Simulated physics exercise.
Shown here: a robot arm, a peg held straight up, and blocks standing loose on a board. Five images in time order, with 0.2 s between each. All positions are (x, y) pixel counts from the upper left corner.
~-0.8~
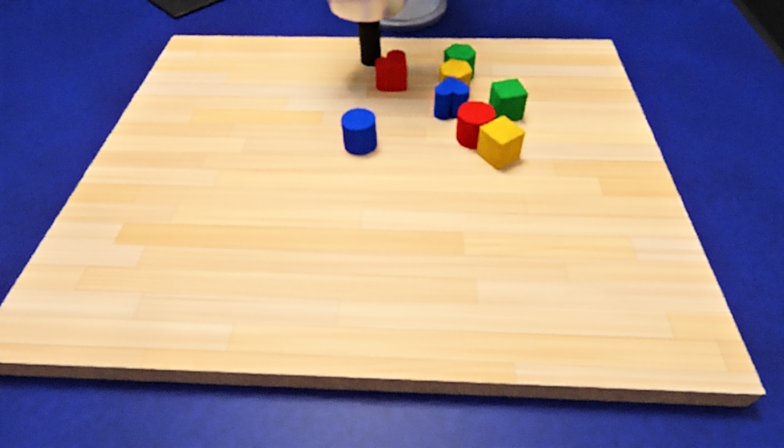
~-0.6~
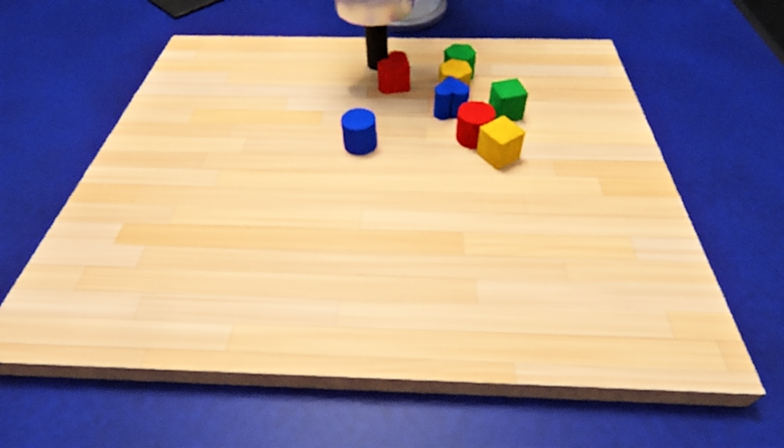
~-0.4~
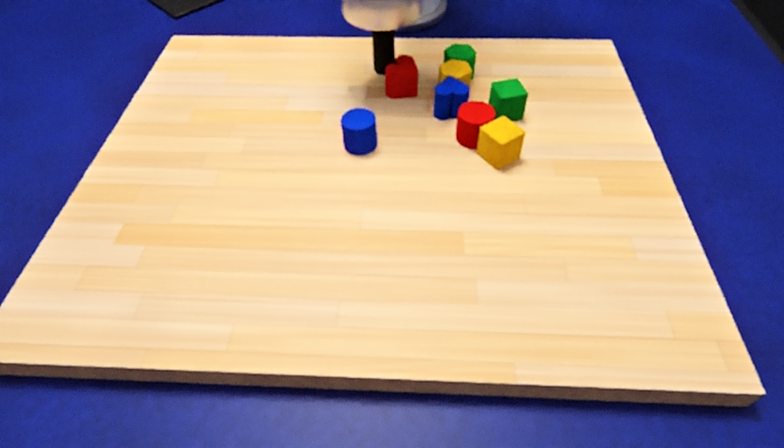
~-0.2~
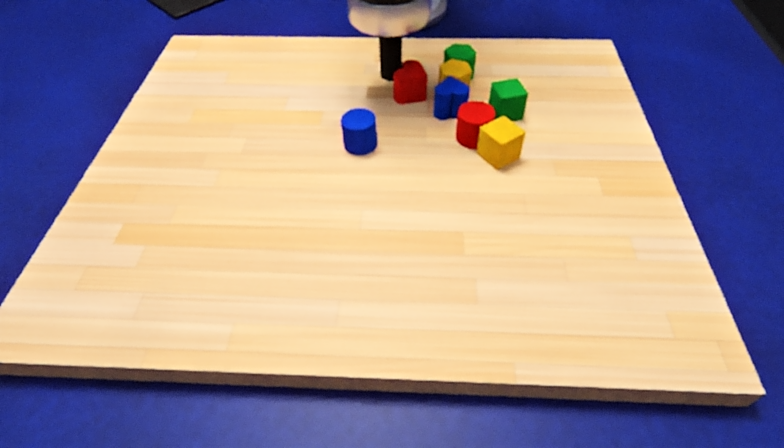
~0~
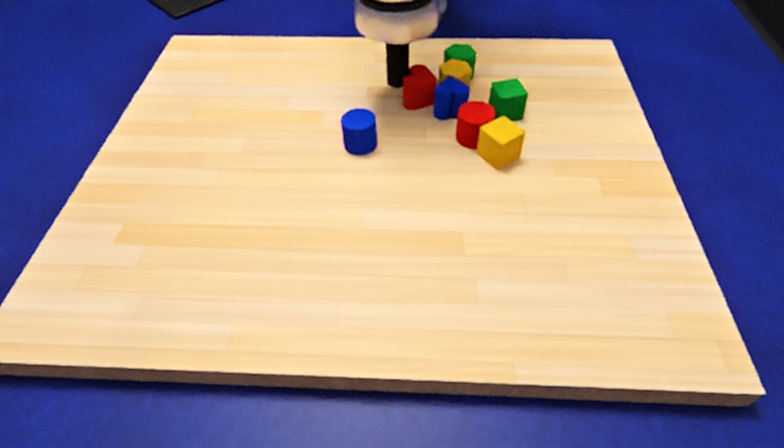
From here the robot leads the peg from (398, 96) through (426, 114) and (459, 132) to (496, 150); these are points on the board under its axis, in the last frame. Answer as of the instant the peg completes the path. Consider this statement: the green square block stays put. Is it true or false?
Verdict: False.
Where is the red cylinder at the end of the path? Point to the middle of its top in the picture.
Its top centre lands on (534, 130).
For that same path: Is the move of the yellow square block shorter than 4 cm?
No, that is not how it ends up.
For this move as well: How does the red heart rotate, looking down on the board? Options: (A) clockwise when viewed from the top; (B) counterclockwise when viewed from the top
The answer is B.
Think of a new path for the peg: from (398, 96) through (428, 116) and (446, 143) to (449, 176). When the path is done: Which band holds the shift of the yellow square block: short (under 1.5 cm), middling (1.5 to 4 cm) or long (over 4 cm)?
My prediction: Under 1.5 cm.
On the path given first. One third of the way, peg (428, 100); red heart (451, 84), turned 35° anticlockwise.
Two thirds of the way, peg (462, 118); red heart (460, 87), turned 80° anticlockwise; red cylinder (491, 117); yellow square block (514, 136); green square block (519, 87), turned 20° anticlockwise.
At the end, peg (499, 136); red heart (460, 87), turned 80° anticlockwise; red cylinder (534, 130); yellow square block (543, 155), turned 35° clockwise; green square block (519, 87), turned 20° anticlockwise.
